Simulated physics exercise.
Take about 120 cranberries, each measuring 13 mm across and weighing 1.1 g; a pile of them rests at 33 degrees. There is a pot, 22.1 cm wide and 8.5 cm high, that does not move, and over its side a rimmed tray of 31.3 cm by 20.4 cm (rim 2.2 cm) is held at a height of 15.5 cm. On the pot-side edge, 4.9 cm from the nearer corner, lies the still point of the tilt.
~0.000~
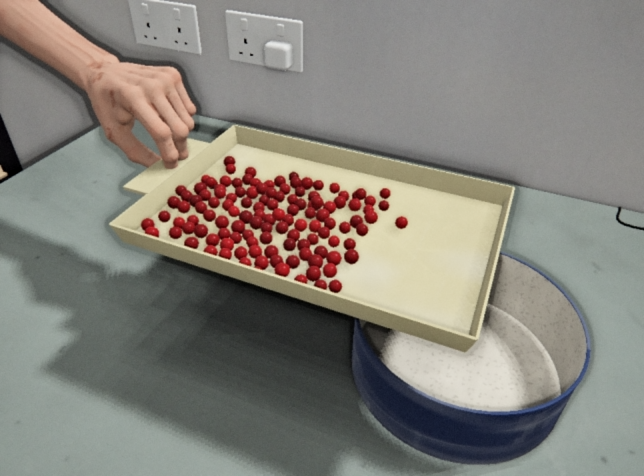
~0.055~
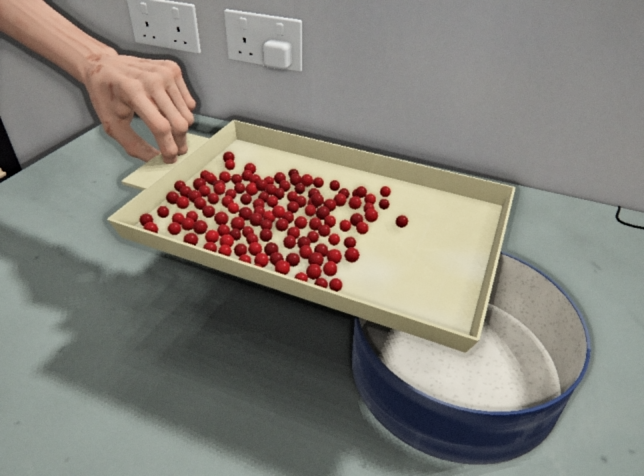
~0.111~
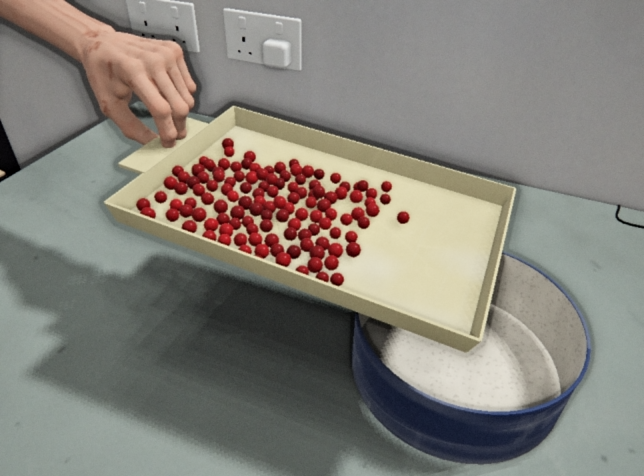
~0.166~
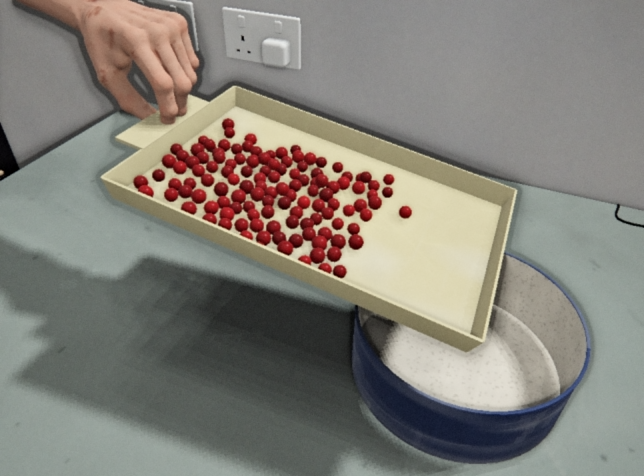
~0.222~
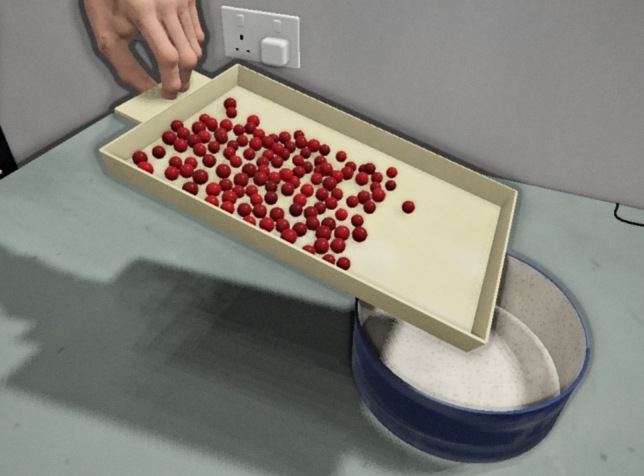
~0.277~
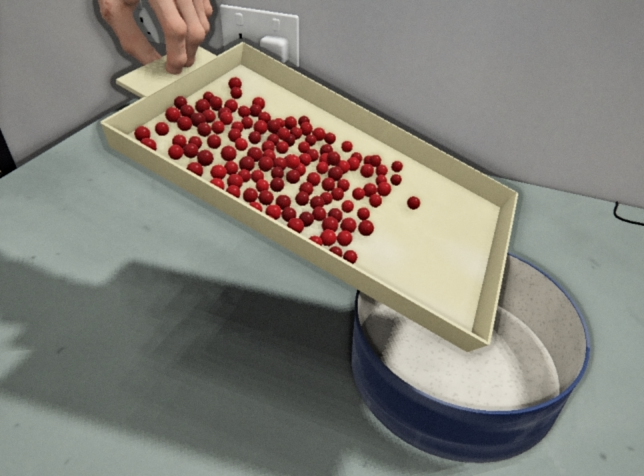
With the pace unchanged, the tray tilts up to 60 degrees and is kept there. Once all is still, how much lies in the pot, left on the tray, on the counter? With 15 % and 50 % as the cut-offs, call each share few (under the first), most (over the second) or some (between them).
My estimate: Pot: Some, tray: Most, counter: Few.
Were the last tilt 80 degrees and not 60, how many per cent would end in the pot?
I'd put it at close to 35 per cent.
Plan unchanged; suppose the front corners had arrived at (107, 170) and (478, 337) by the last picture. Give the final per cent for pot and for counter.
Pot 5 % / counter 5 %.
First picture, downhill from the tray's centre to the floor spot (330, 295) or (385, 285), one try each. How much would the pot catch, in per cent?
I'd put it at about 0 per cent for the first tilt and about 5 per cent for the second.
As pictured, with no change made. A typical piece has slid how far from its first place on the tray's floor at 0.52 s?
Displacement on the tray: About 6 cm.
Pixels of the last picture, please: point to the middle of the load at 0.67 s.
I'd put it close to (477, 233).
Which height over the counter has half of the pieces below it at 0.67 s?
I'd say near 18 cm.
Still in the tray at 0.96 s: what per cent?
Roughly 65 percent of the load, I'd say.
After 0.52 s, tilt 40 degrees; the tray holds 100 %, the pot 0 %.
After 0.67 s, tilt 53 degrees; the tray holds 100 %, the pot 0 %.
Then, at 0.96 s, tilt 60 degrees; the tray holds 65 %, the pot 25 %.
By 1.6 s all is still; pot 30 %, tray 65 %, counter 5 %.
